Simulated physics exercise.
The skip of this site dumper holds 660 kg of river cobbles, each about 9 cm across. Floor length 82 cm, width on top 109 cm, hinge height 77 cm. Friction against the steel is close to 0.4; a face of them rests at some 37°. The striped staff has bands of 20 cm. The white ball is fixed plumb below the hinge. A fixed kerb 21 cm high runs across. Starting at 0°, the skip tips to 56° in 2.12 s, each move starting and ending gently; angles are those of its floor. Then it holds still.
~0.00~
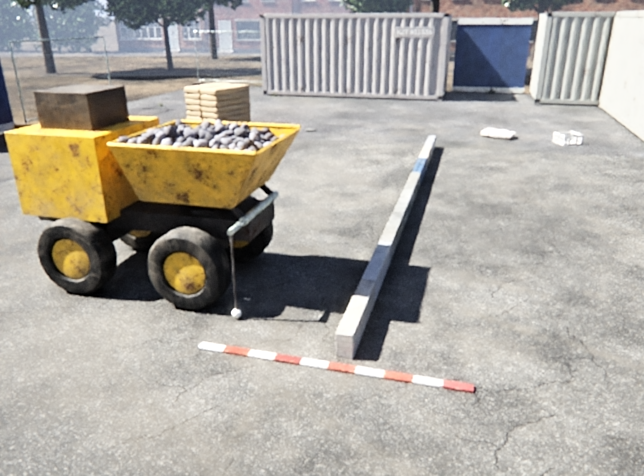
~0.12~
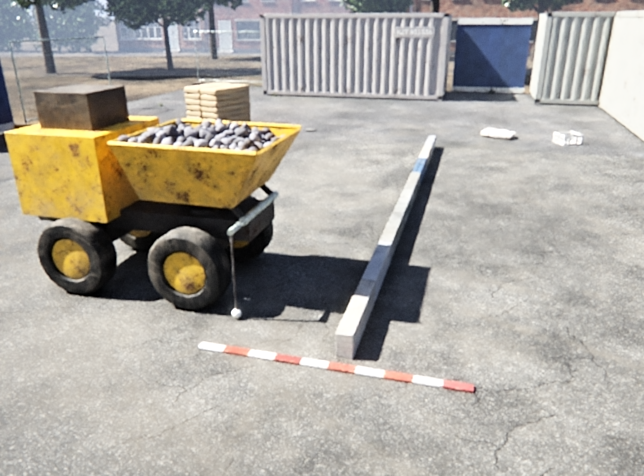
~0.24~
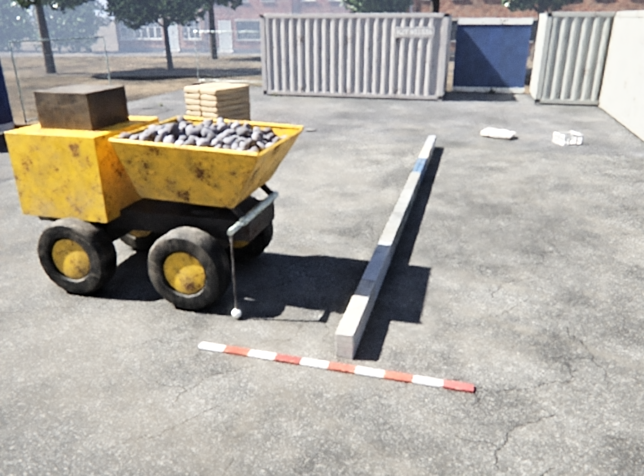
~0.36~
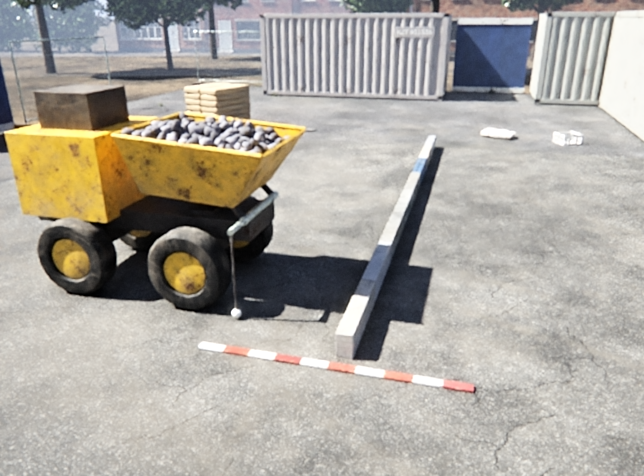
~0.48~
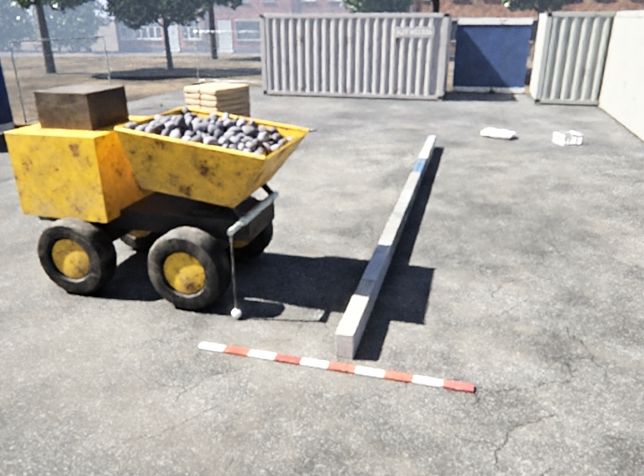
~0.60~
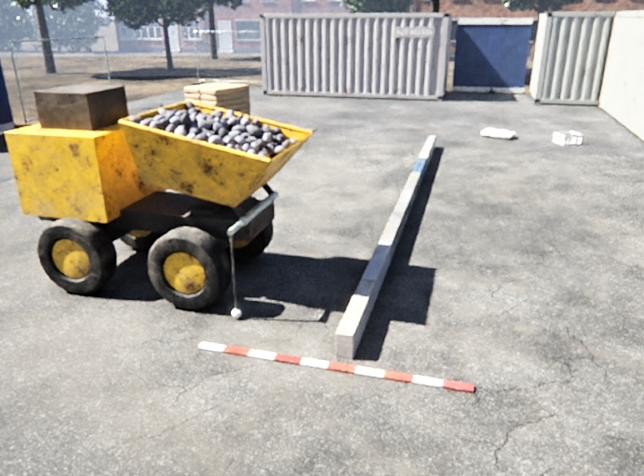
The clip shows a yellow dumper standing on grey paved ground beside a long beam and a red-and-white striped staff, while its skip full of grey stones slowly tilts slightly down to the right, its rear edge rising.
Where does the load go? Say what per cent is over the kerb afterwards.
Close to 10 in a hundred.
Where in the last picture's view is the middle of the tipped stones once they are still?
Around (347, 293).
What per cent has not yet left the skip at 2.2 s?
It holds some 90 per cent.
After 1.6 s the floor is at 47°; 100 % in the skip; the foremost stones are at (311, 179).
After 2.2 s the floor is at 56°; 92 % in the skip, 7 % on this side of the kerb; the foremost stones are at (367, 256).
After 2.6 s the floor is at 56°; 83 % in the skip, 14 % on this side of the kerb, 3 % over the kerb; the foremost stones are at (410, 301).
After 5.3 s the floor is at 56°; 61 % in the skip, 29 % on this side of the kerb, 10 % over the kerb; the foremost stones are at (498, 320).
